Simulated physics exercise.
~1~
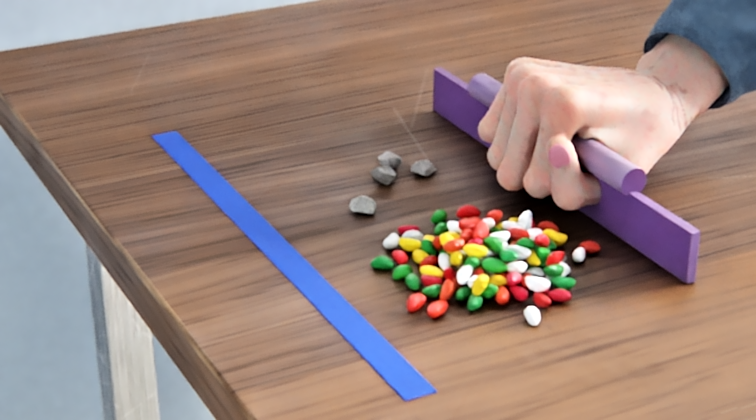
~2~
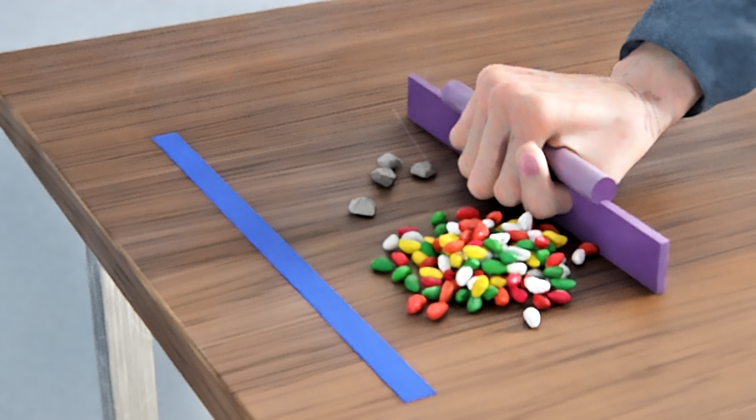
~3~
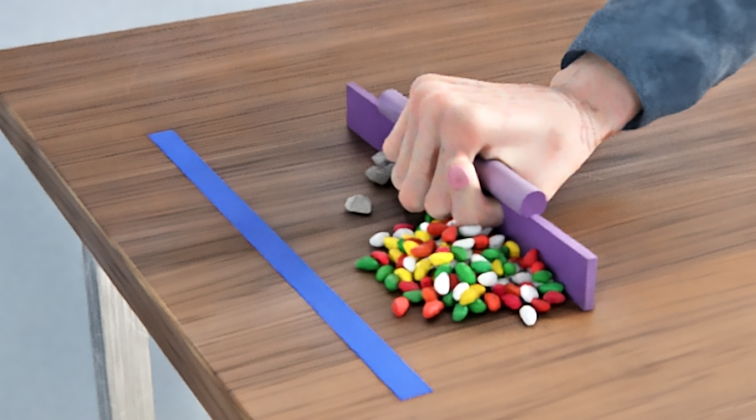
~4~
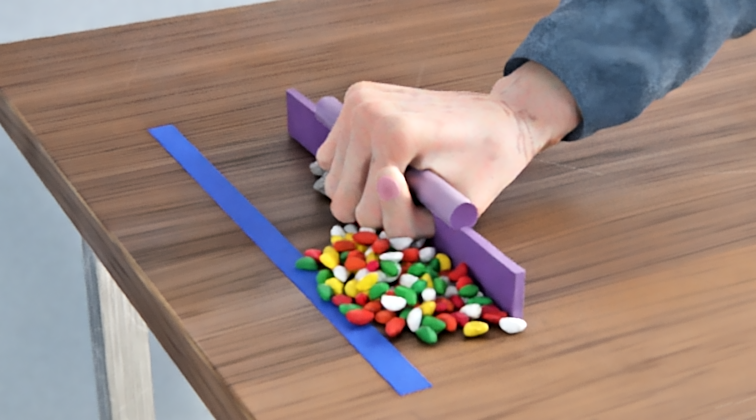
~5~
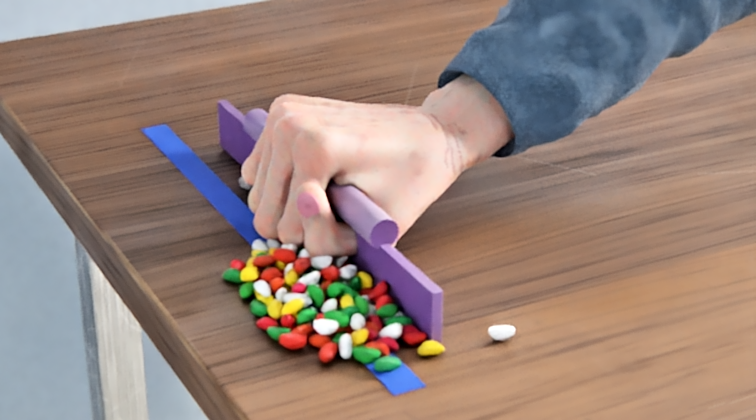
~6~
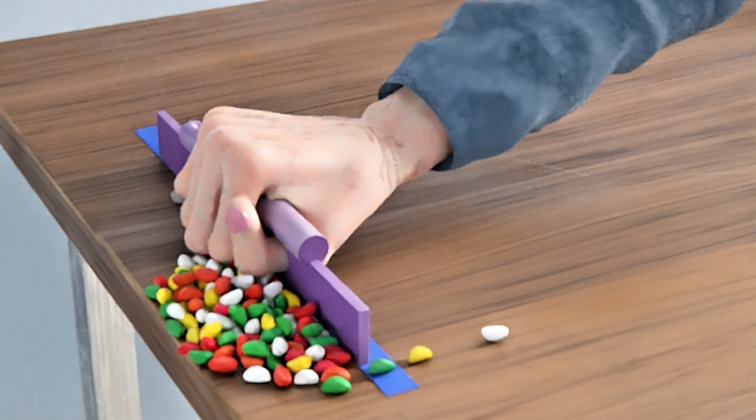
A hand gripping a purple scraper pushed a pile of colourful candy-like pieces and a few grey stones left across a wooden table, leaving a few pieces behind, and ended at the blue tape with the pile bunched near the table's edge.
